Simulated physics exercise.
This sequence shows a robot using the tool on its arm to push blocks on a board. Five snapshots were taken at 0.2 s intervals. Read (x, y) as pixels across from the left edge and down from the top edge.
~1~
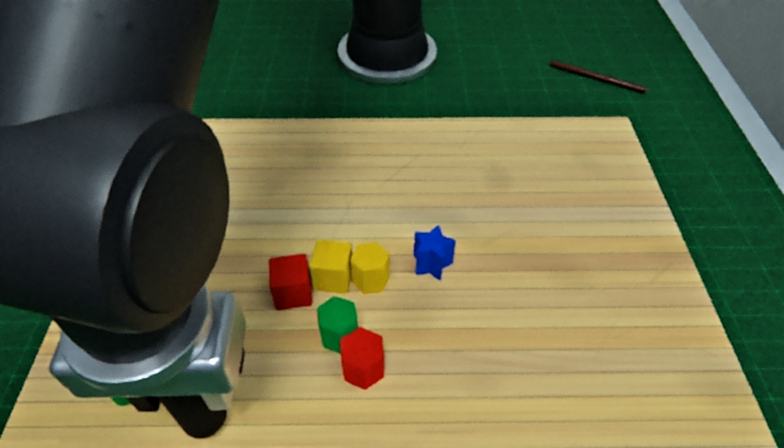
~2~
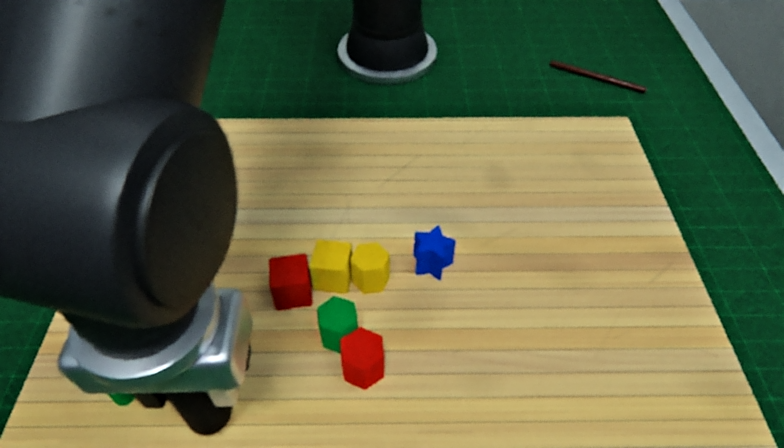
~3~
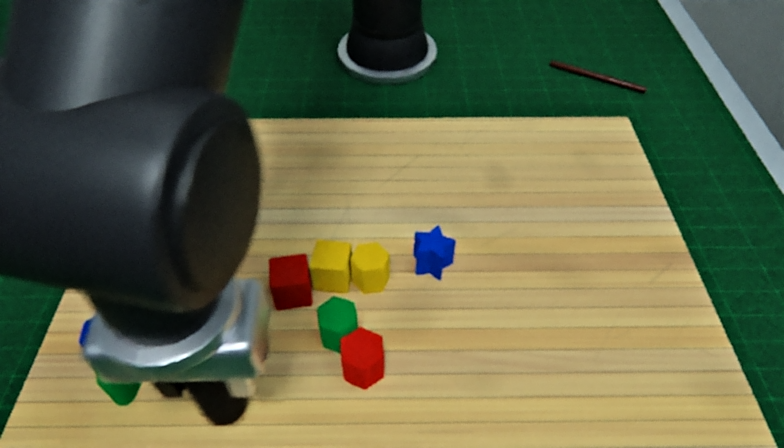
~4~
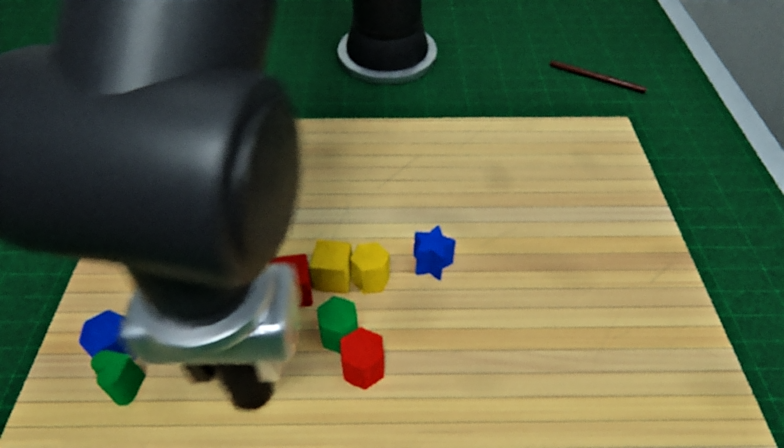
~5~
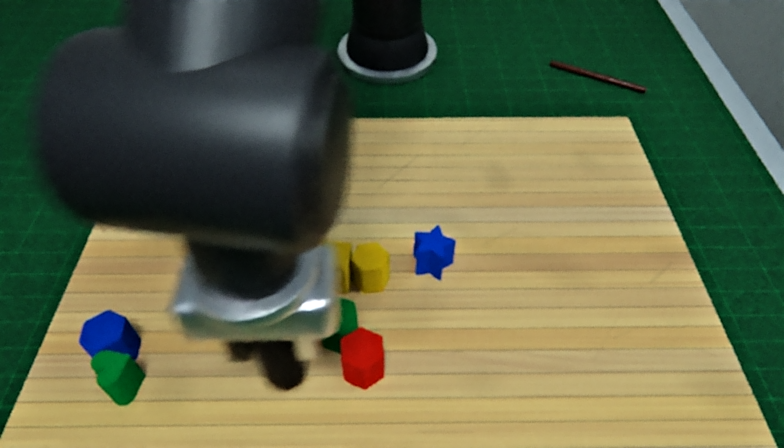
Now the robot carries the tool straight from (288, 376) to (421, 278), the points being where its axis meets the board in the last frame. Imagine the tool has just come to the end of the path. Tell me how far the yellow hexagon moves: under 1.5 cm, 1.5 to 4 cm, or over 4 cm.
Up to 1.5 cm.
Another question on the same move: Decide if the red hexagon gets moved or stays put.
At the end, its place is the same.
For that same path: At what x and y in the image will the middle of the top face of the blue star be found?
My best guess is (461, 211).
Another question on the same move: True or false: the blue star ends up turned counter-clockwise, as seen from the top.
This is false.
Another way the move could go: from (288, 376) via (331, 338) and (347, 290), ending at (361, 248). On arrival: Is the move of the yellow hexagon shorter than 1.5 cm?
I'd say no.
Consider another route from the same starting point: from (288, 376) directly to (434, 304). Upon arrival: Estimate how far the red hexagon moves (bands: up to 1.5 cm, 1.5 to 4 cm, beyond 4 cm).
From 1.5 to 4 cm.
What follows on the original path. One third of the way, tool (336, 332); green hexagon (365, 291).
Two thirds of the way, tool (380, 301); green hexagon (409, 262); yellow hexagon (374, 246), turned 25° anticlockwise.
At the end, tool (421, 272); green hexagon (446, 231), turned 15° anticlockwise; red hexagon in place; yellow hexagon (374, 246), turned 25° anticlockwise; blue star (461, 211), turned 20° clockwise.
